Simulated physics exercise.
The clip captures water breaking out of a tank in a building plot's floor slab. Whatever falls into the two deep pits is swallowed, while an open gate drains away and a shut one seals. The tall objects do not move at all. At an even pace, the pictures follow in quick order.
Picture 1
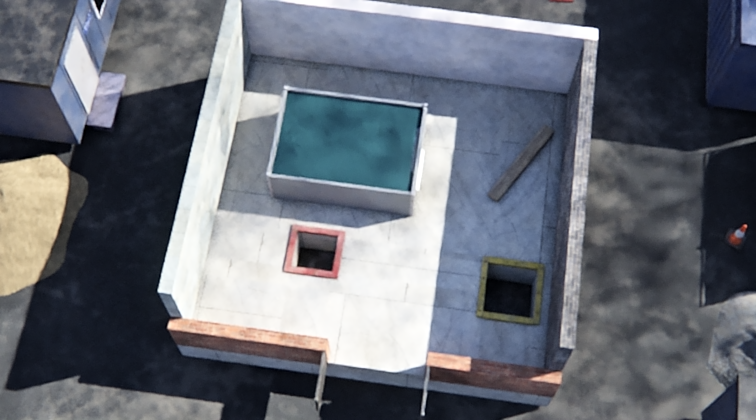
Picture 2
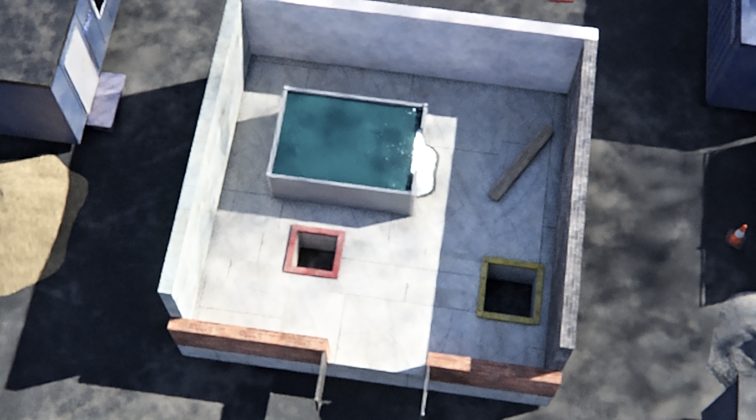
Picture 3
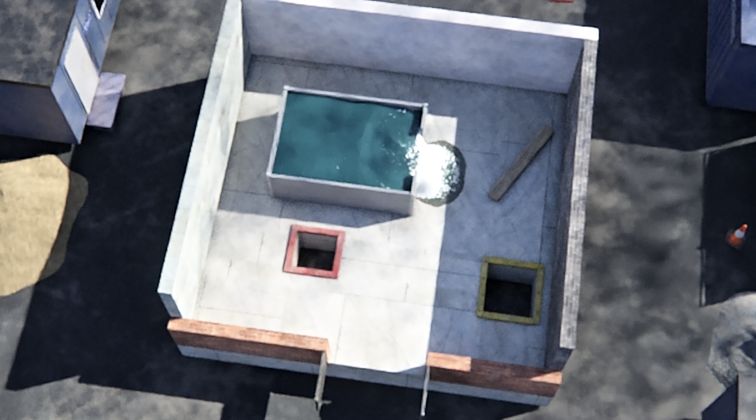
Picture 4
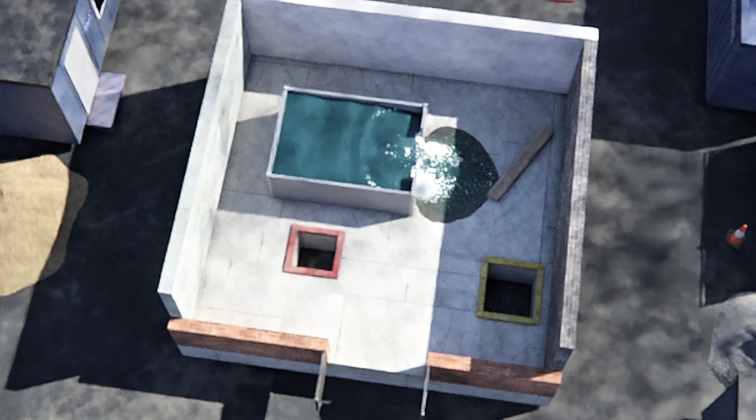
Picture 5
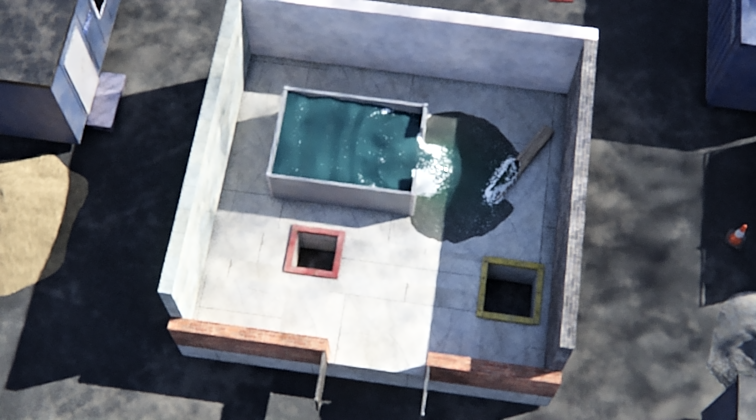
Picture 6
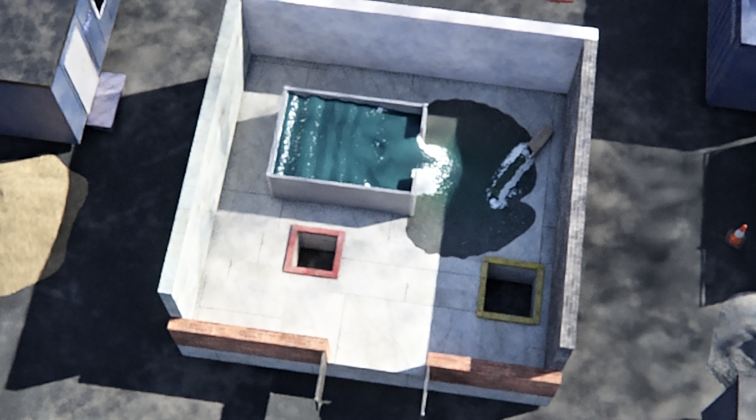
To begin with, teal water lies still in a raised rectangular tank inside a walled plot, with a red-edged and a yellow-edged square opening in the pale floor. Water then bursts from the tank's right side, spreads in a widening dark pool, and foams around the plank before reaching the yellow-edged opening.
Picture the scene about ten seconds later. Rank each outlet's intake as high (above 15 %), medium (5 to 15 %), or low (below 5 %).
Intake: The gate is low; the yellow pit is high; the red pit is low.
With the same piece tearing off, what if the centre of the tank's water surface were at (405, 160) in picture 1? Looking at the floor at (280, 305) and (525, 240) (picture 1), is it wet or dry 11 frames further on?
Taking them in order, the first is left untouched and the second is inundated.
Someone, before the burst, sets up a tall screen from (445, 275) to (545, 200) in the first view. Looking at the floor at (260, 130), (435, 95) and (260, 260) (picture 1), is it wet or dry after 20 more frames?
Taken in turn, the three points are unsoaked, soaked and unsoaked.
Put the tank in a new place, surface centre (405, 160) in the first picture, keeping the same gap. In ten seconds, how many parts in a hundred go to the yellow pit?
Roughly, in per cent: Yellow 30.
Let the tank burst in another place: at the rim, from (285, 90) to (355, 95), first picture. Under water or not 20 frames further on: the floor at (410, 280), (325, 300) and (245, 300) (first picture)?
The first would be still unwetted, the second still unwetted and the third drenched.
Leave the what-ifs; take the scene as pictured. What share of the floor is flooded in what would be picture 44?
About 75 %.
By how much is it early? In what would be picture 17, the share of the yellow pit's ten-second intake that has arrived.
Something like 15 in a hundred.
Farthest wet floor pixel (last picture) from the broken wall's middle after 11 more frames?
Farthest reach: (537, 379).
A moment on, water covers 30 % of the floor; the gate 0 %, the yellow pit 0 %, the red pit 0 %.
Next, water covers 35 % of the floor; the gate 0 %, the yellow pit 4 %, the red pit 0 %.
Then, water covers 45 % of the floor; the gate 0 %, the yellow pit 9 %, the red pit 0 %.
Later, water covers 75 % of the floor; the gate 0 %, the yellow pit 18 %, the red pit 0 %.
In the end, water covers 95 % of the floor; the gate 3 %, the yellow pit 24 %, the red pit 0 %.
